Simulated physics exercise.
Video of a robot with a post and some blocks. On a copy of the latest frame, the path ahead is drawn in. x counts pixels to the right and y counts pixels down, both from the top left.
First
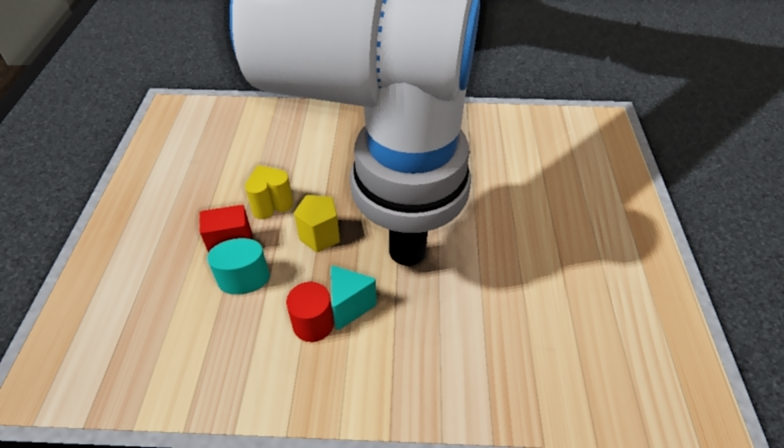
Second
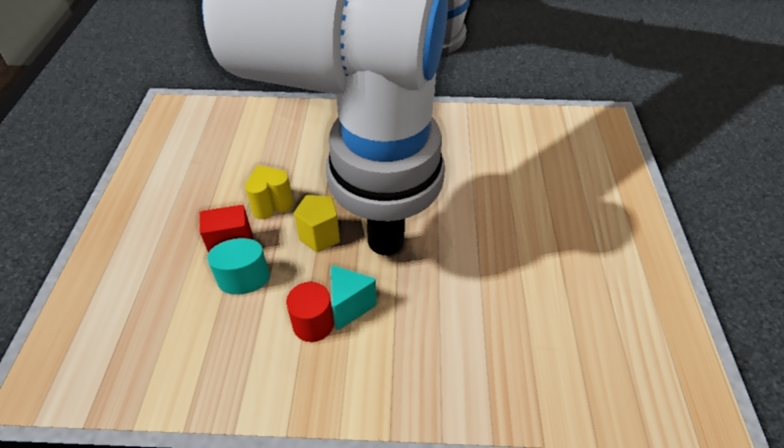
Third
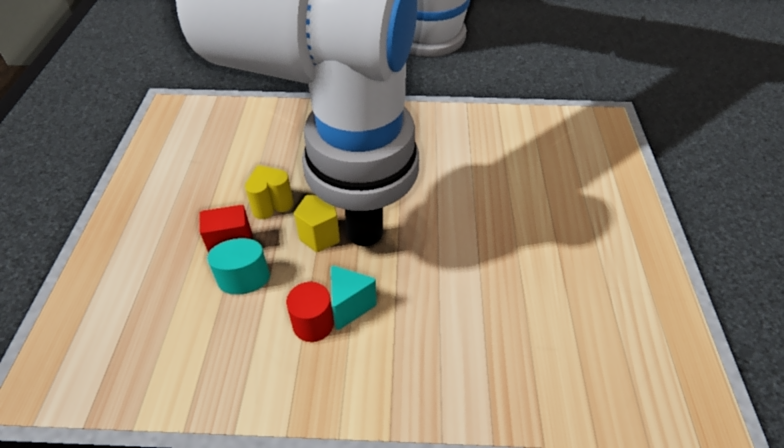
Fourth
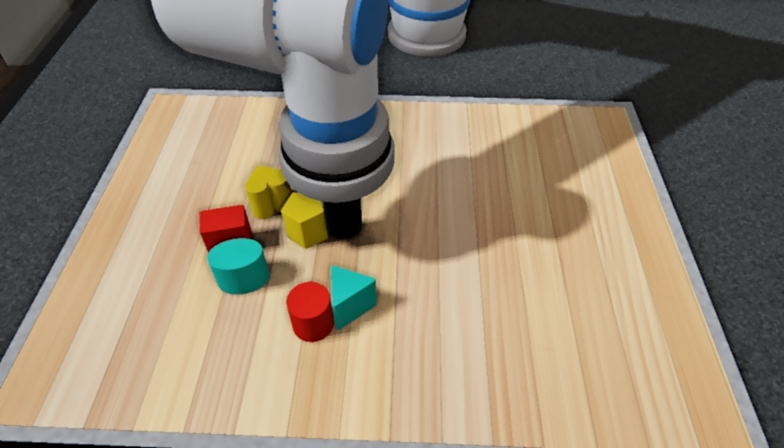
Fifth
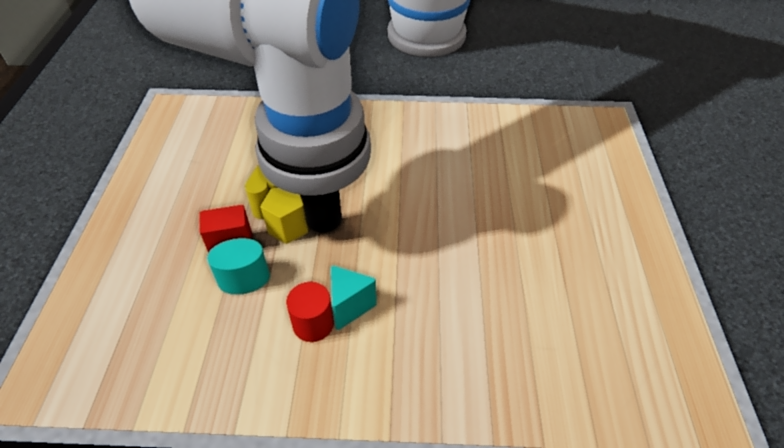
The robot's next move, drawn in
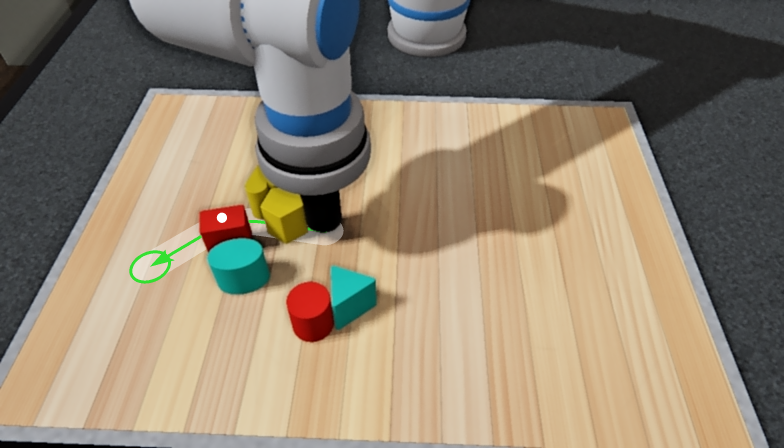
A robot arm moves left across the board and pushes the yellow five-sided block leftward.
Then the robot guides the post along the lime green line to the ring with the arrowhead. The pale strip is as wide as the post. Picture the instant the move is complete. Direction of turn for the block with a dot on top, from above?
Viewed from above, counterclockwise.
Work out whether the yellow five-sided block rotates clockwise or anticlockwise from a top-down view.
Watching from overhead, you'd notice the yellow five-sided block rotating clockwise.
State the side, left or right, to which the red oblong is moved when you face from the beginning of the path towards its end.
Over to the left.
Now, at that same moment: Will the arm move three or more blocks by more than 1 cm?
Yes, that is what happens.
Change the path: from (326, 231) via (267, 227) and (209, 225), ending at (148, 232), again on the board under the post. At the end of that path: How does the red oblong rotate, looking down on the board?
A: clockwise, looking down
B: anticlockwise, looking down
The correct letter is B.
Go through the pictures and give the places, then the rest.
The first picture shows lower end of the post (407, 251), tops of blocks, red oblong (222, 218), turquoise elliptical block (235, 253), yellow heart block (265, 178), yellow five-sided block (316, 209).
The second picture shows post (386, 241), blocks as before.
The third picture shows post (365, 233), blocks as before.
The fourth picture shows post (344, 226), yellow five-sided block (304, 205).
The fifth picture shows post (324, 219), red oblong (222, 218), turquoise elliptical block (235, 253), yellow heart block partly hidden, yellow five-sided block (283, 200).
The drawn path runs from (326, 231) through (267, 223) and (207, 233) to (150, 267); the dot is on the red oblong.
What follows on the original path. One third of the way, post (264, 211); red oblong (193, 222), turned 50° anticlockwise; yellow heart block (250, 170), turned 50° clockwise; yellow five-sided block (223, 194), turned 20° clockwise.
Two thirds of the way, post (202, 222); red oblong (170, 236), turned 65° anticlockwise; yellow heart block (244, 166), turned 75° clockwise; yellow five-sided block (168, 192), turned 65° clockwise.
At the end, post (144, 255); red oblong (127, 276), turned 95° anticlockwise; turquoise elliptical block not moved; yellow heart block (244, 166), turned 75° clockwise; yellow five-sided block (167, 192), turned 65° clockwise.
